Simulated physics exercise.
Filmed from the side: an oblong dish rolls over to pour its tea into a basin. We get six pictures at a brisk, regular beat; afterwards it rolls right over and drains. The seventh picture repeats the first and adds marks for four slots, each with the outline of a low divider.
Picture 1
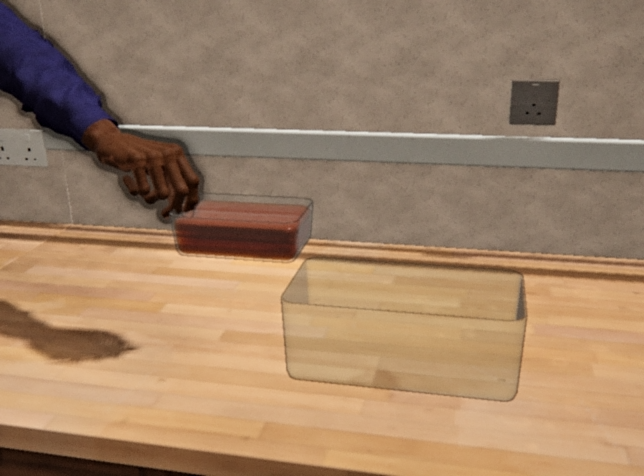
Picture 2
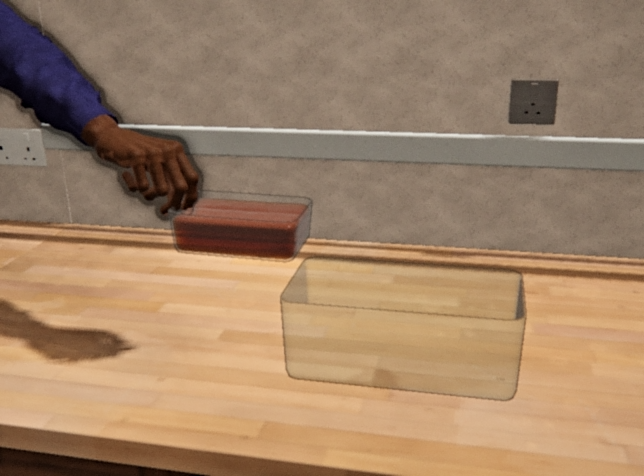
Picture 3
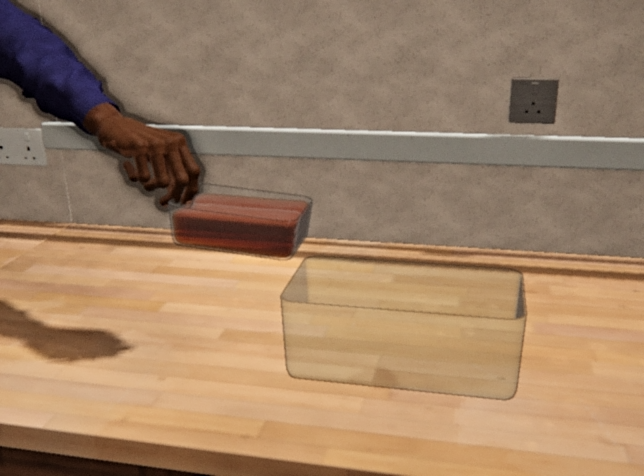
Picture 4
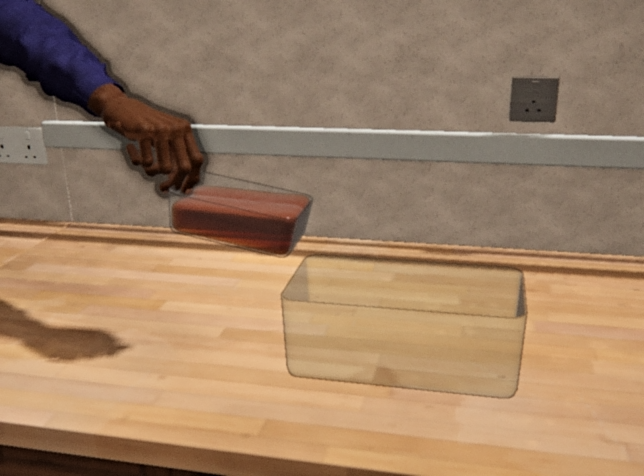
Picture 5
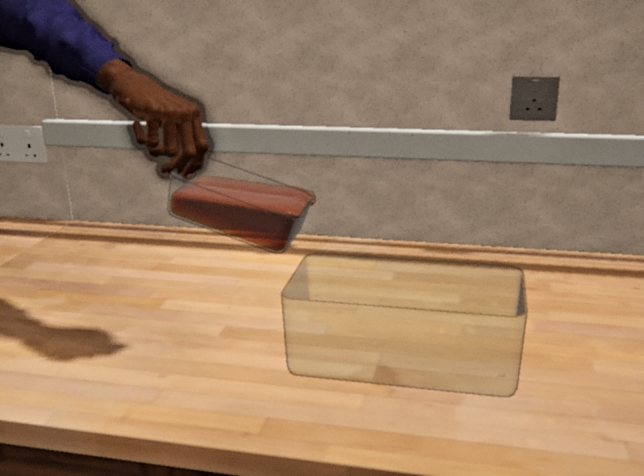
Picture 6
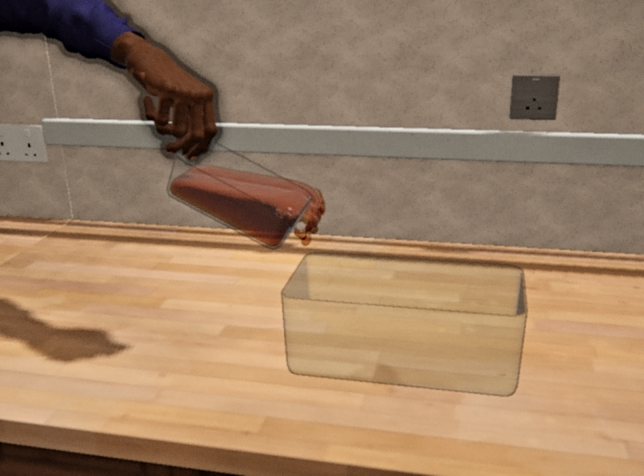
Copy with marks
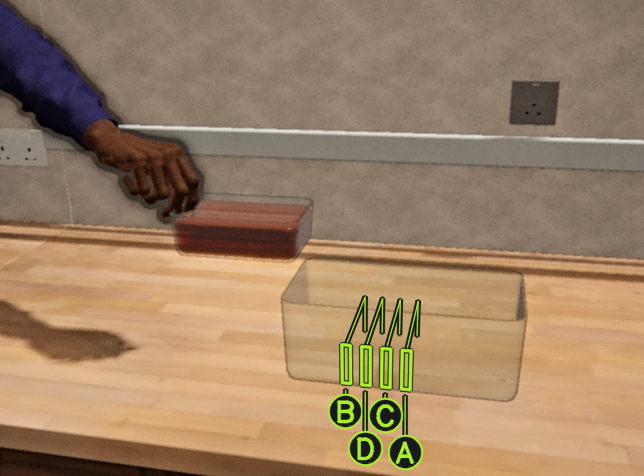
An oblong clear dish of reddish-brown liquid, held by a hand at the upper left, stays nearly level, then tilts steadily to the right until liquid comes over its lip, above a larger, empty see-through basin on a wooden counter.
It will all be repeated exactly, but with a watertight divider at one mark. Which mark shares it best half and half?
Position C.
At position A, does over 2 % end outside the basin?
Yes, it does.
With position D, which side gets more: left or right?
The right side.
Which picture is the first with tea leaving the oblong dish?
Picture 5.
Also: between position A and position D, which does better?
That is position D.
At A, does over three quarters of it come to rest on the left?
Yes, it does.
On the marked copy, A at (405, 396); B at (345, 389); C at (385, 393); D at (365, 391).
Choosing A, about 83 % ends left of the wall and 7 % right of it; 10 % is lost outside.
Choosing B, about 15 % ends left of the wall and 77 % right of it; 8 % is lost outside.
Choosing C, about 49 % ends left of the wall and 43 % right of it; 8 % is lost outside.
Choosing D, about 25 % ends left of the wall and 67 % right of it; 8 % is lost outside.
